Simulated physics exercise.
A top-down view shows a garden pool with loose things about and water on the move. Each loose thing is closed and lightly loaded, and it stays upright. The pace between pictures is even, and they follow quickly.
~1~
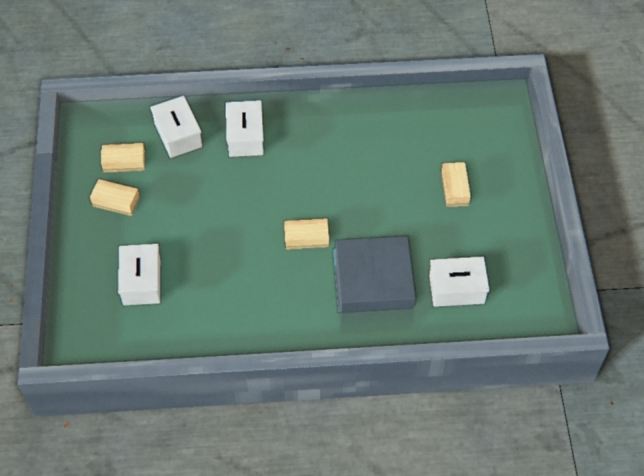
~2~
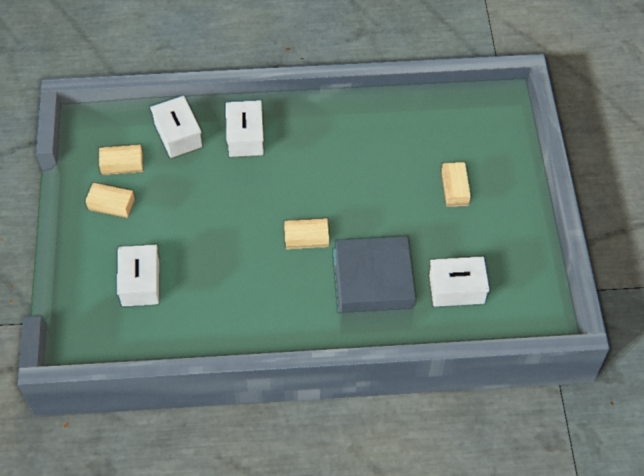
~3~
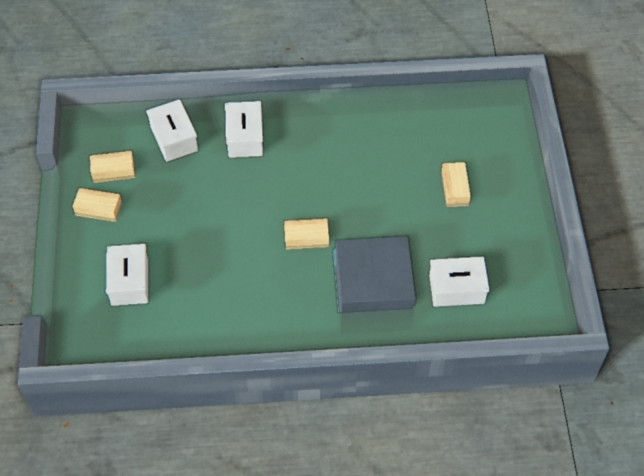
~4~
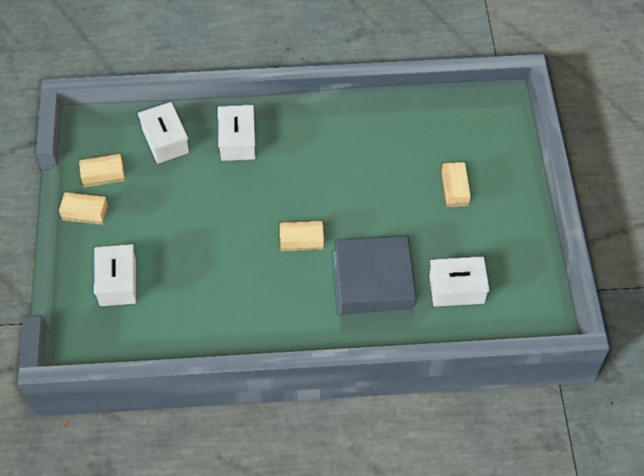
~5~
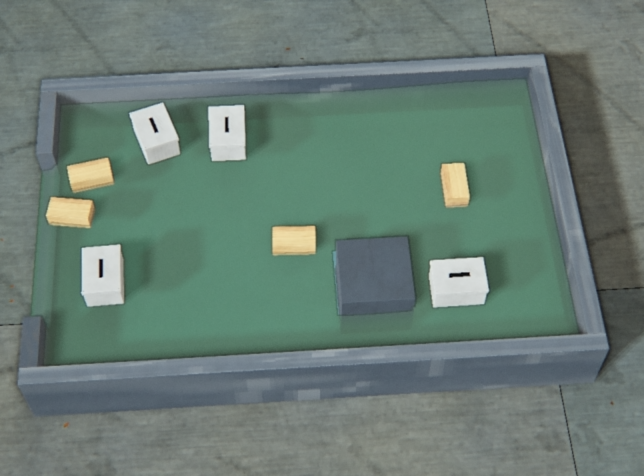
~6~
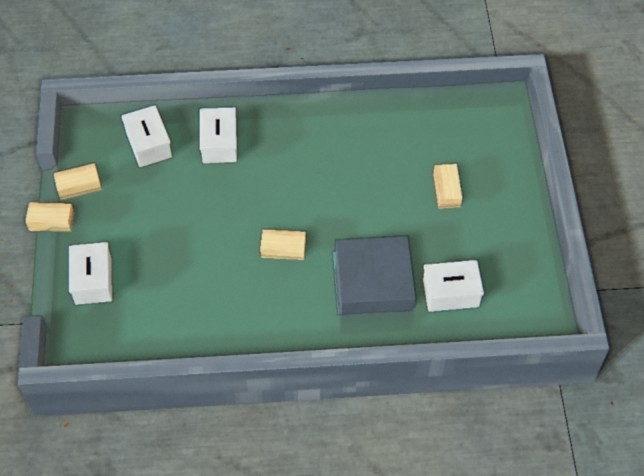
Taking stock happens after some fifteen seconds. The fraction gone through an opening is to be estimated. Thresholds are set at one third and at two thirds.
From what I can see, the part that leaves comes to one third through two thirds.
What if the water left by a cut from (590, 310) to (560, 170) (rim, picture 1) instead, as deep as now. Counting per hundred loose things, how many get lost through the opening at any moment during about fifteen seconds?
I'd put it near 20 per cent.
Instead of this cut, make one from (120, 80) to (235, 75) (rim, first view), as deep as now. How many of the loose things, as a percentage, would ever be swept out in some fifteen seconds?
It should be close to 40 per cent.
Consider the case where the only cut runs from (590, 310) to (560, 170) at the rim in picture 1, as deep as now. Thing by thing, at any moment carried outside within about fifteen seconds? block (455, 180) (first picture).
That object: Carried off.
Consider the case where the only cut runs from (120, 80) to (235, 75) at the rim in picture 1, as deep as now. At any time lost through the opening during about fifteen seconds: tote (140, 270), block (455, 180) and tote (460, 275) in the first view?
Taken in turn, the first item is held back, the second is held back and the last is held back.
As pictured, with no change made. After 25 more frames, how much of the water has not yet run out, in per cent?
Roughly 66 in a hundred.
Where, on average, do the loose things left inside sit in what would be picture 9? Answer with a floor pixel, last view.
(251, 242).
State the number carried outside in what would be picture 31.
The number comes out at 3.
A moment on, 2 of 8 are out; 6 afloat.
Next, 3 of 8 are out; 5 afloat.
Later, 3 of 8 are out; 5 afloat.
In the end, 3 of 8 are out; 5 afloat.
